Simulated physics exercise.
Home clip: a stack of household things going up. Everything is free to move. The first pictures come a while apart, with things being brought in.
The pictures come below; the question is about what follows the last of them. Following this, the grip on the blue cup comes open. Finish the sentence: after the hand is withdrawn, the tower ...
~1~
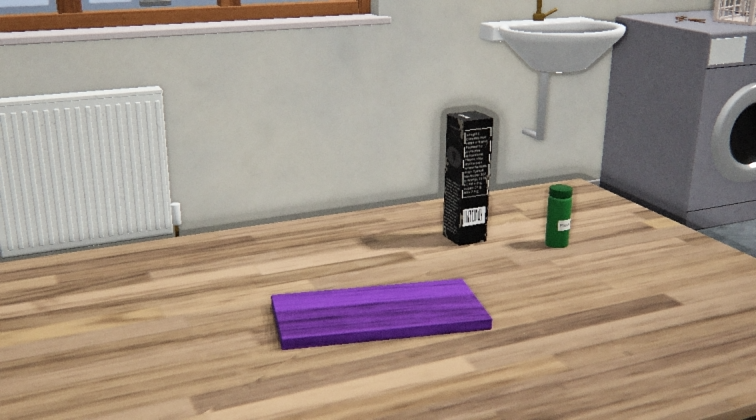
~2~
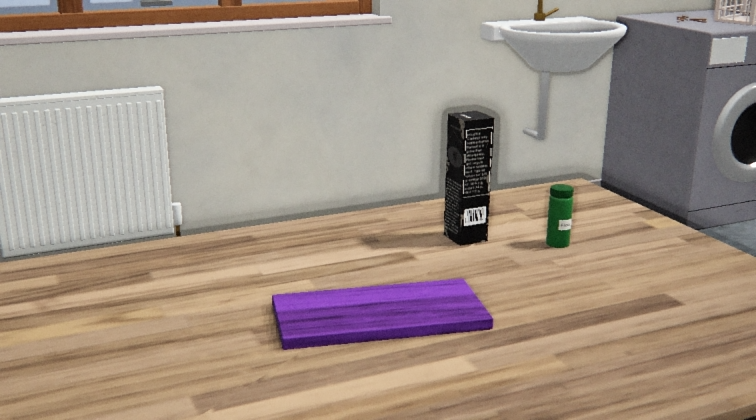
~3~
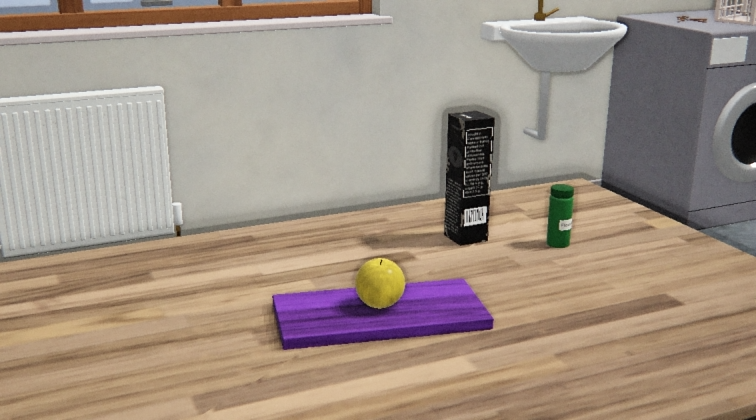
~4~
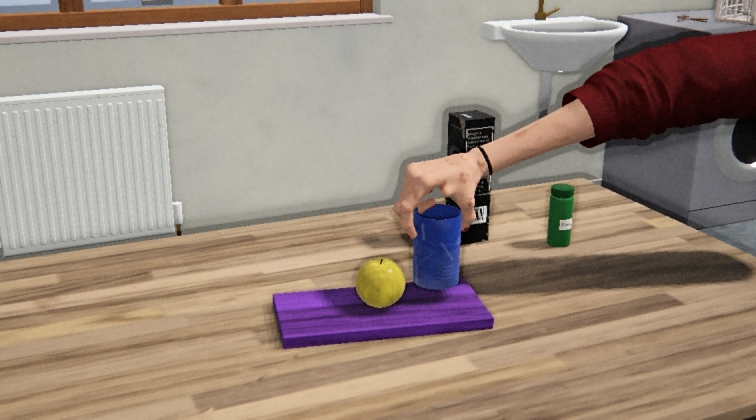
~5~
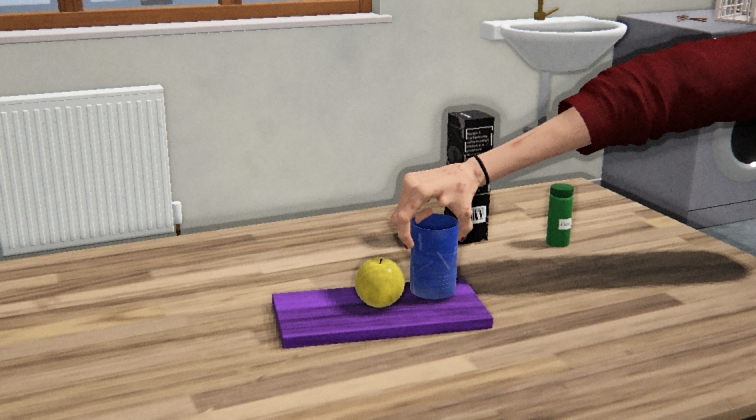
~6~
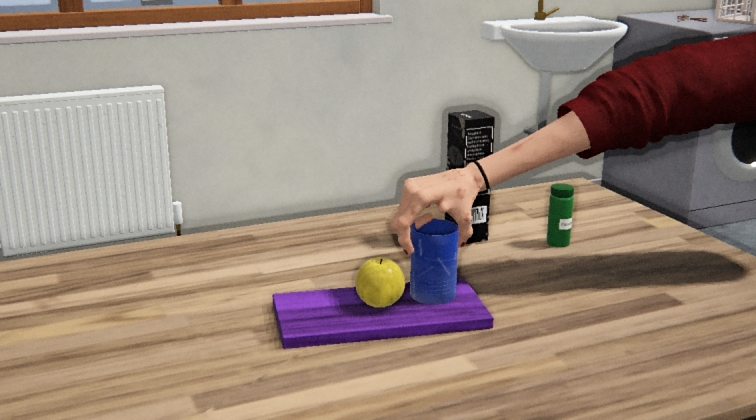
The tower stays upright.
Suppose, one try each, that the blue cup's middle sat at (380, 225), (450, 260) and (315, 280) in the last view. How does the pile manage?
First the pile topples, second it remains standing, third it remains standing.
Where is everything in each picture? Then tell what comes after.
The last thing is not in view yet, in the first frame.
The last thing is not in view yet; black carton (468, 179), in the second frame.
The last thing is not in view yet; yellow apple (380, 283), in the third frame.
Still above its spot; blue cup (437, 247); black carton (469, 178), in the fourth frame.
Still above its spot; blue cup (434, 256); yellow apple (380, 282), in the fifth frame.
In place under the hand; blue cup (434, 261); black carton (469, 178), in the sixth frame.
Then, 0.20 s past the last view, nothing moves.
Then, 0.40 s past the last view, blue cup resting near (434, 262).
Finally, all 5 still in place. Final places as the last picture's camera would see them, blue cup near (434, 262). The pile holds.
